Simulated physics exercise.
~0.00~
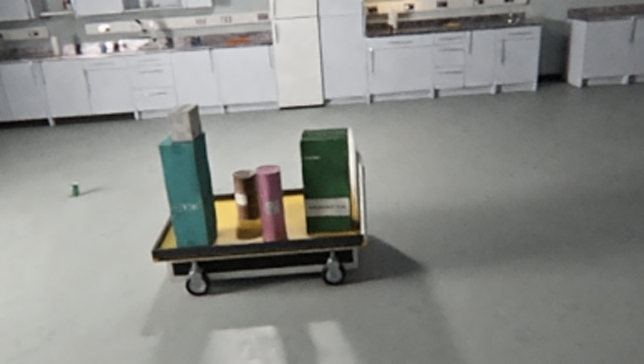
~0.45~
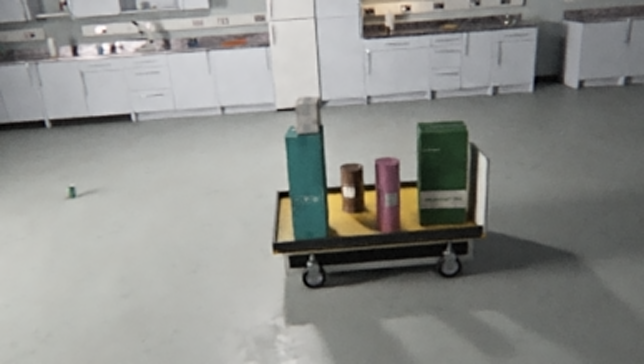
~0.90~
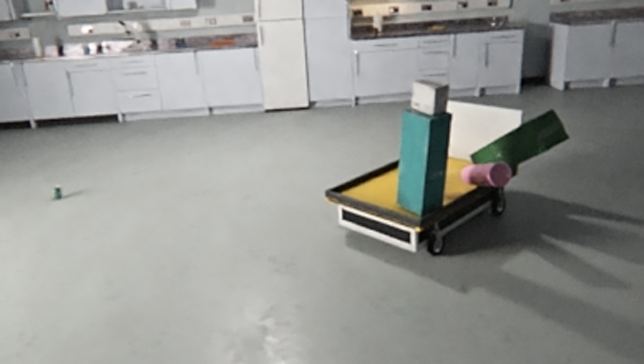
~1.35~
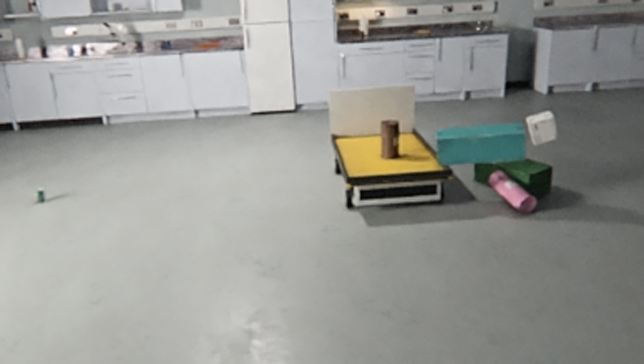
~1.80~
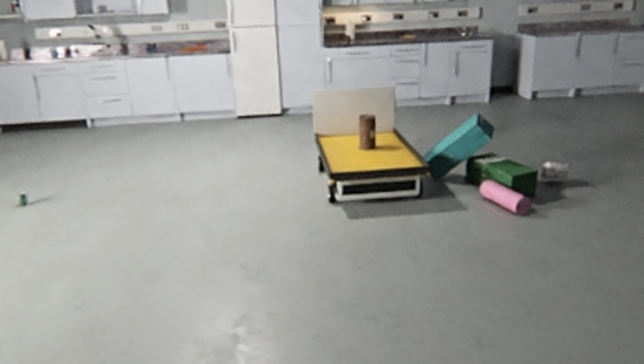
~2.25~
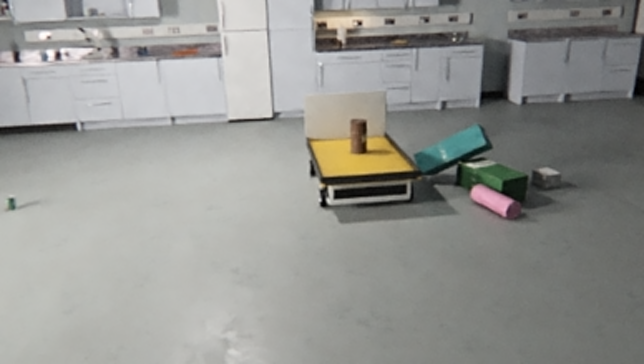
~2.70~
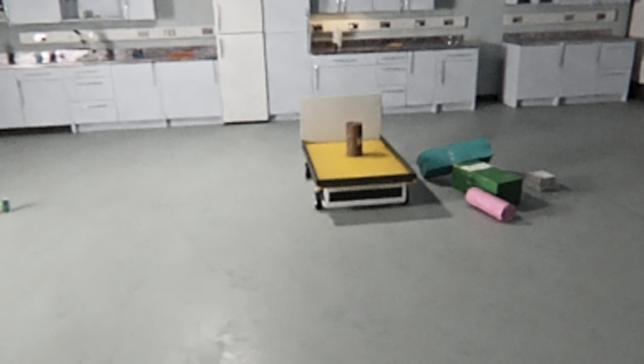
A flat, yellow-decked cart with a pale board at one end rolls to the right across a grey floor, seen from slightly above, with white kitchen cabinets behind. It carries a turquoise box topped by a small white box, brown and pink canisters, and a green box beside the board. As the cart swings round to face the cabinets, the pink canister and green box tip off its right side. The turquoise and white boxes topple after them. The cart stops with only the brown canister upright aboard, the others lying on the floor to its right.
